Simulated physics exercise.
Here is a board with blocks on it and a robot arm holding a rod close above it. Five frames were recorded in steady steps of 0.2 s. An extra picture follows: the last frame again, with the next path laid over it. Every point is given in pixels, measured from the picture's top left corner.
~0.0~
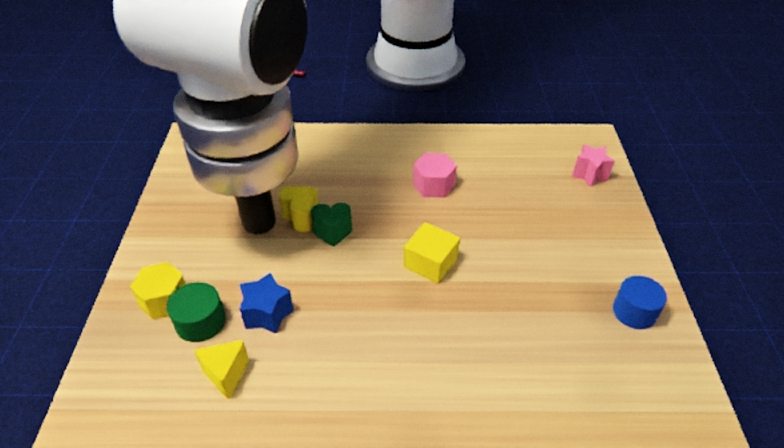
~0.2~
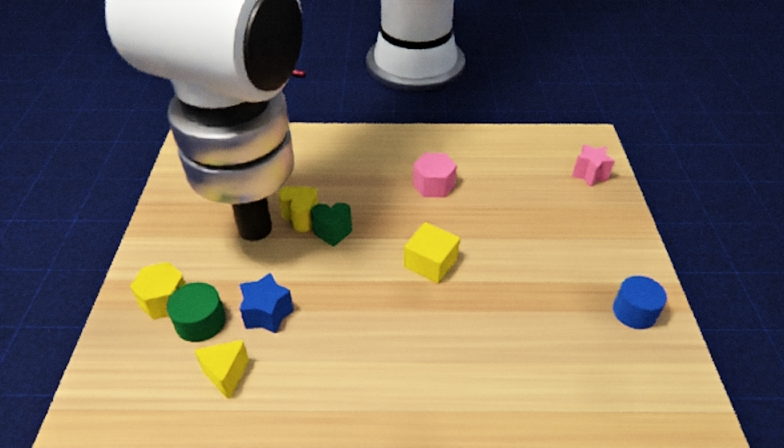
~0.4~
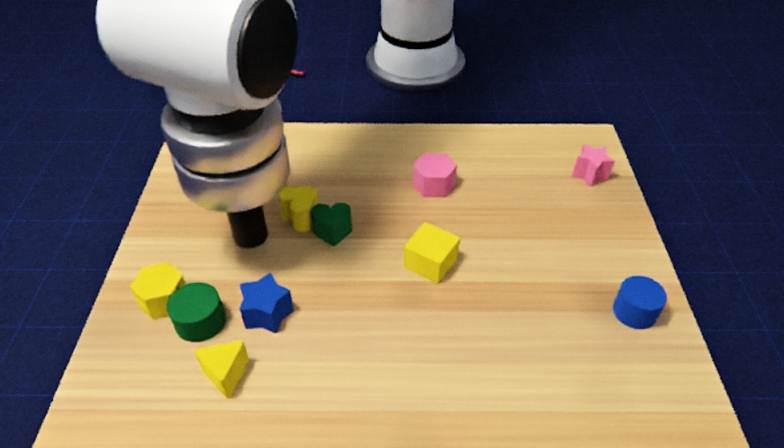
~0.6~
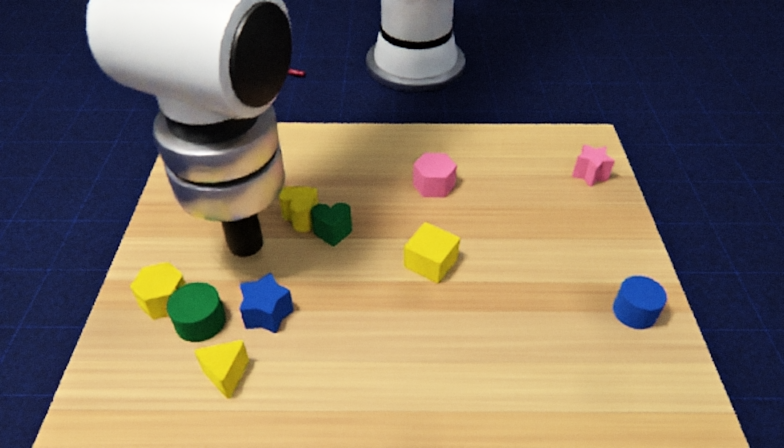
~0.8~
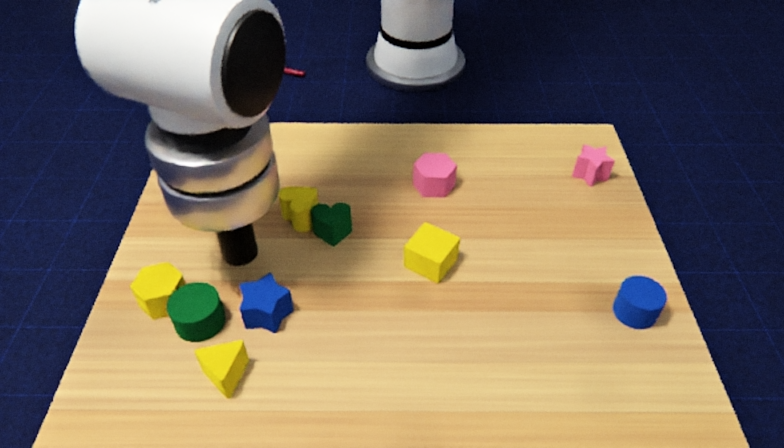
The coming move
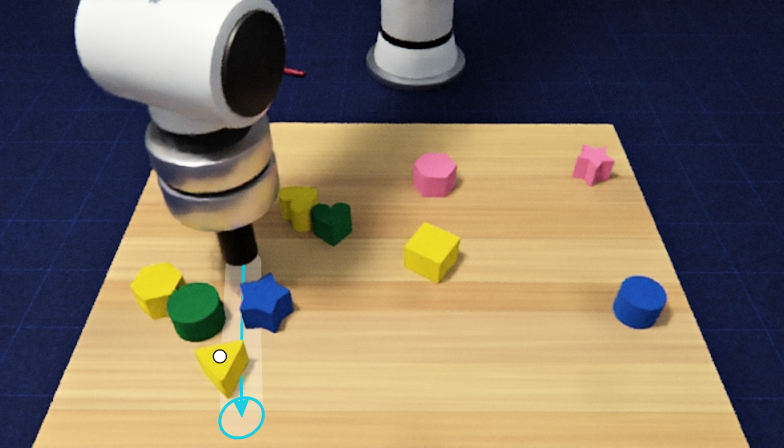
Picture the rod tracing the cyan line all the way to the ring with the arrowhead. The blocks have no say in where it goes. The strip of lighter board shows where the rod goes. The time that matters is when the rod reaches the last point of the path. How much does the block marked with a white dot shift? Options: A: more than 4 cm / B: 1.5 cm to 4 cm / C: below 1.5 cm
Letter A.
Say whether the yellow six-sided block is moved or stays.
Still in place.
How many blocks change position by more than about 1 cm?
Of all the blocks, two travel more than a centimetre.
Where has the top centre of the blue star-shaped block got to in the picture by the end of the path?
Around pixel (277, 316).
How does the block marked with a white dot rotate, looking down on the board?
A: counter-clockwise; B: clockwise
B - clockwise.
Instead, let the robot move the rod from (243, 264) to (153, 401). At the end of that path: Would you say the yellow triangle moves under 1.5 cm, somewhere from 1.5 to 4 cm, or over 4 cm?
The shift is below 1.5 cm.
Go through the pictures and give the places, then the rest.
The first picture shows tip of the rod (259, 223), middles of tops, yellow six-sided block (156, 280), green disc (193, 302), yellow triangle (220, 356), blue star-shaped block (262, 293).
The second picture shows rod (255, 229), nothing pushed.
The third picture shows rod (251, 236), nothing pushed.
The fourth picture shows rod (246, 244), nothing pushed.
The fifth picture shows rod (241, 253), yellow six-sided block (156, 280), green disc (193, 302), yellow triangle (220, 356), blue star-shaped block (262, 293).
The line goes in a line from (243, 264) to (242, 417); the dot is on the yellow triangle.
On the path given first. One third of the way, rod (239, 298); blue star-shaped block (269, 303), turned 35° anticlockwise.
Two thirds of the way, rod (238, 350); green disc (190, 306); yellow triangle (214, 369), turned 30° clockwise; blue star-shaped block (277, 316), turned 80° anticlockwise.
At the end, rod (238, 408); yellow six-sided block unmoved; green disc (190, 306); yellow triangle (196, 410), turned 90° clockwise; blue star-shaped block (277, 316), turned 80° anticlockwise.
